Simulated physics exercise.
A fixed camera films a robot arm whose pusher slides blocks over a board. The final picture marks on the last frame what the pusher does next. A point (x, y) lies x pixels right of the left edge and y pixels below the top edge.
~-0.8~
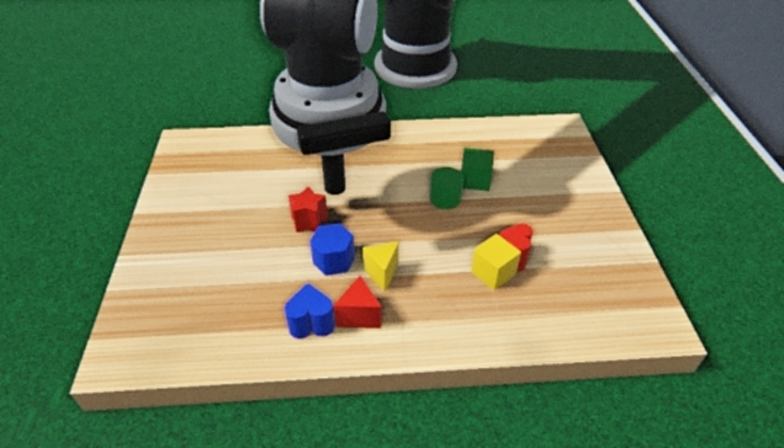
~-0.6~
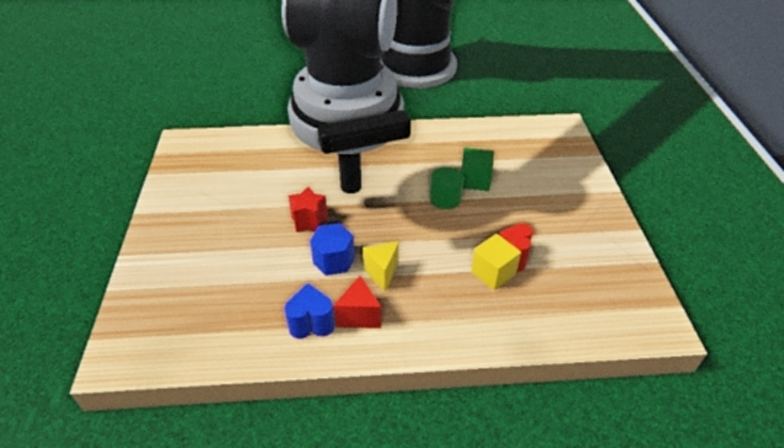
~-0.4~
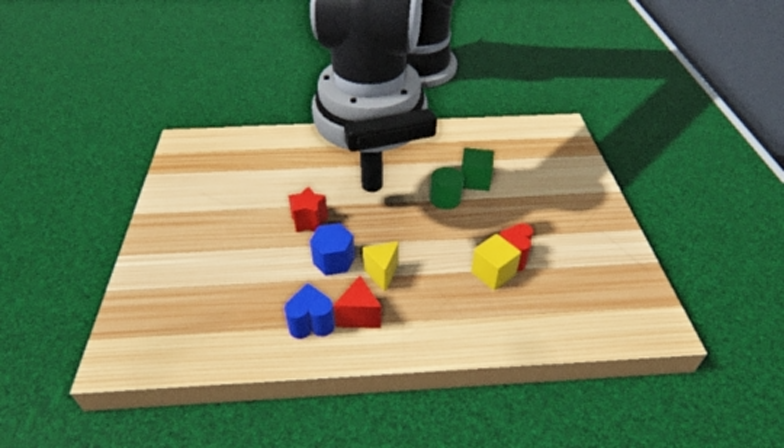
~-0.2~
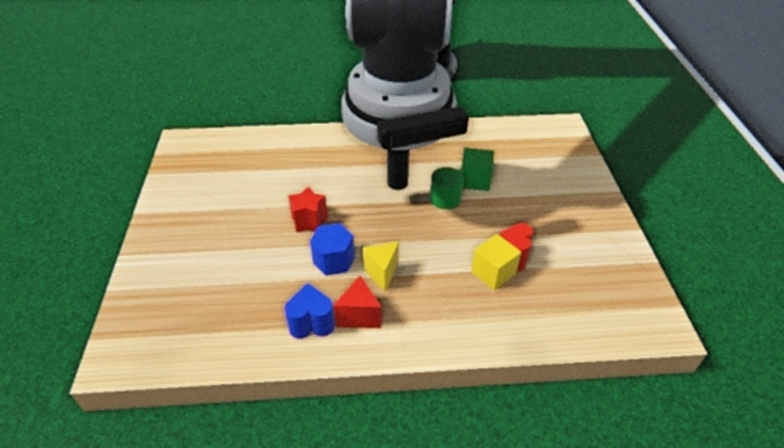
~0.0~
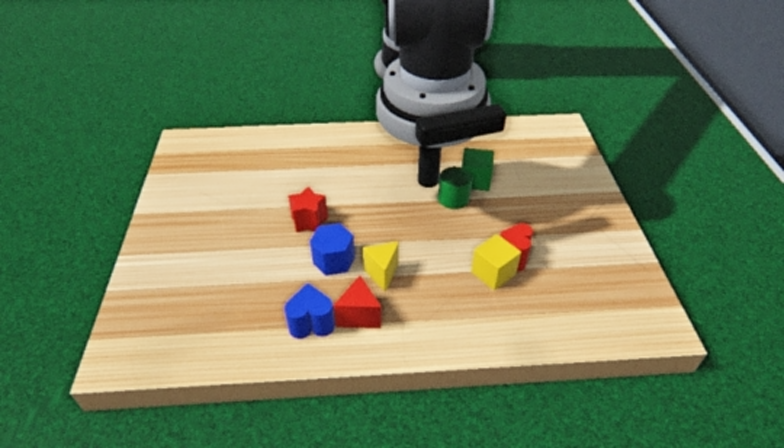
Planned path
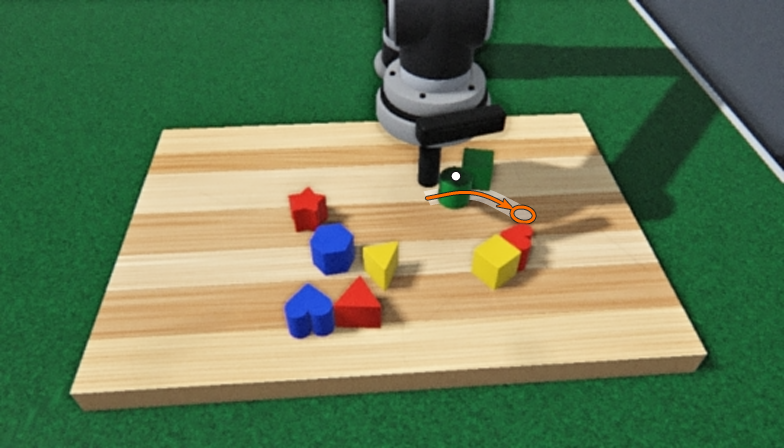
A black and grey robot arm with a thin pusher stands at the far edge of a striped wooden board on green ground, seen from above by a still camera. Red, blue and yellow blocks sit at left and centre, with a yellow and a red one at right and two green ones behind. The pusher slides steadily right and nudges the green cylinder slightly rightward.
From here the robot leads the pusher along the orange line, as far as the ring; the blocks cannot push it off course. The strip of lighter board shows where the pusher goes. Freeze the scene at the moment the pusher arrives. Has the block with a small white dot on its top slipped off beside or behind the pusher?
No, I don't think so.
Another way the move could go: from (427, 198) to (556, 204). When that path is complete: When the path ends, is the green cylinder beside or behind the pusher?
Final answer: No.
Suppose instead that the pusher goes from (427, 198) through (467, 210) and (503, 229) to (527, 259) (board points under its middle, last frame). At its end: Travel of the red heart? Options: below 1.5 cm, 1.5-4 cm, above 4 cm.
Of the three bands, it's 1.5 to 4 cm.
The drawn path runs from (427, 198) via (460, 193) and (493, 199), ending at (523, 214); the dot is on the green cylinder.
On the path given first. One third of the way, pusher at (463, 176); green cylinder at (489, 178); green four-sided block at (482, 155).
Two thirds of the way, pusher at (496, 182); green cylinder at (521, 188); green four-sided block at (482, 155).
At the end, pusher at (527, 198); green cylinder at (553, 204); green four-sided block at (482, 155); red heart not moved.
